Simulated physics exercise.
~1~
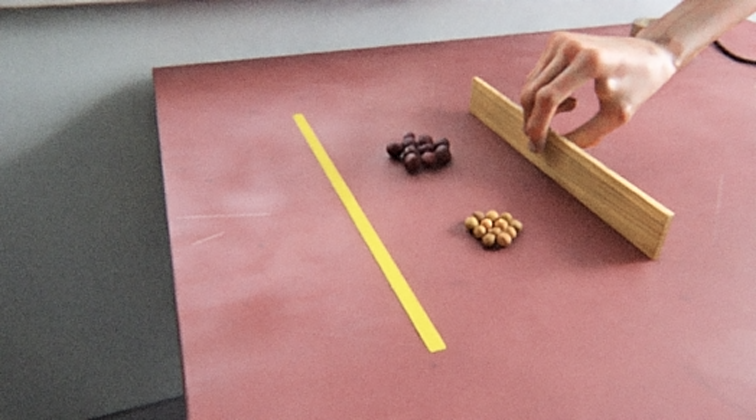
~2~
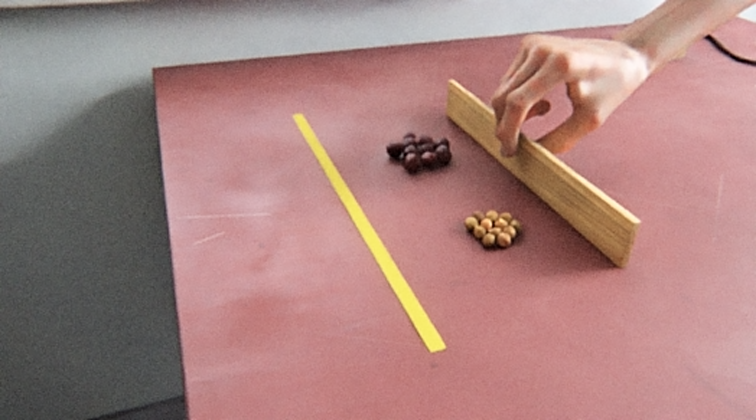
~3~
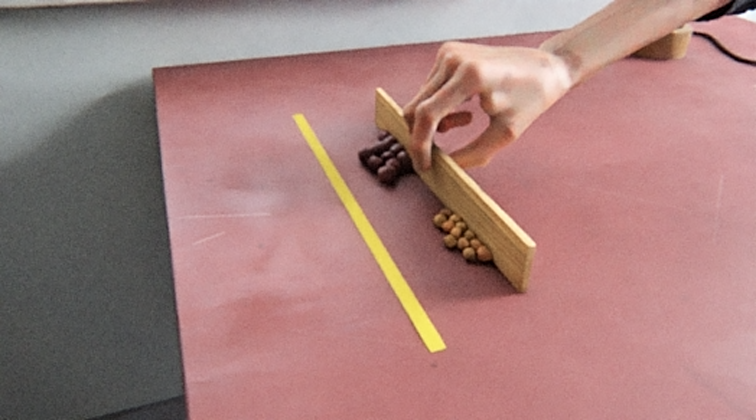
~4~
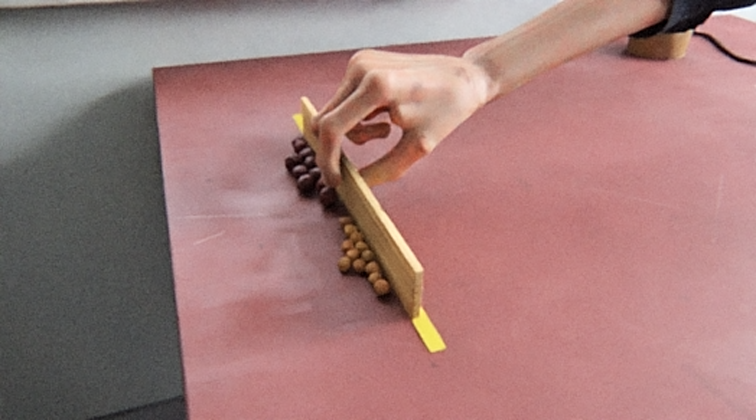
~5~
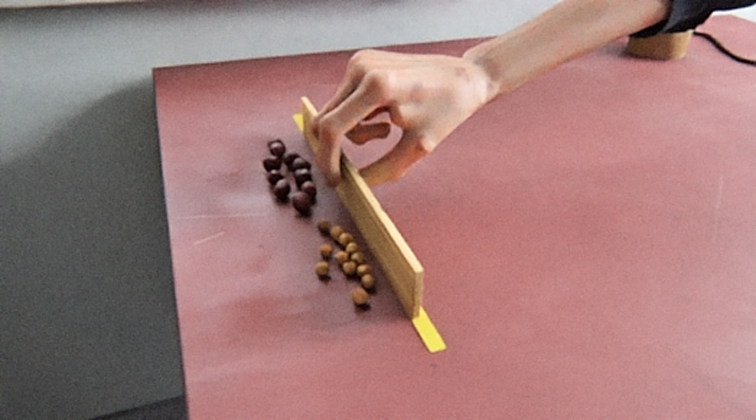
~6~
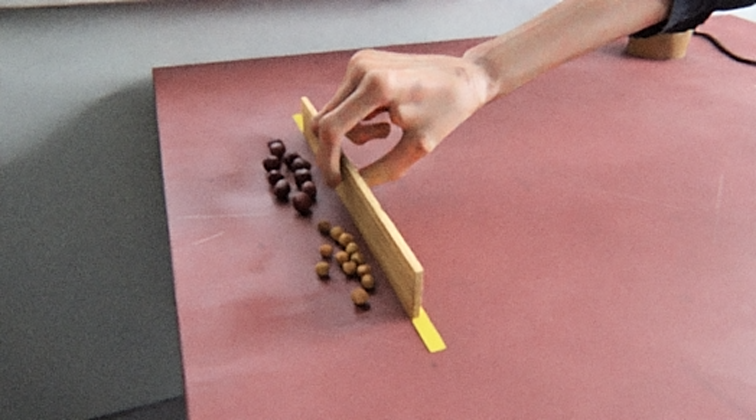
At the start, a hand holds a strip of wood upright on a reddish table, to the right of two small clusters of round pieces, one dark and one tan, with a line of yellow tape further left. The hand slides the strip leftward, and at first neither cluster moves. The strip then reaches both and pushes them along together towards the tape. It stops at the tape, with the pieces just beyond it. Both clusters roll slightly further left, spreading a little, and come to rest, all still on the table.
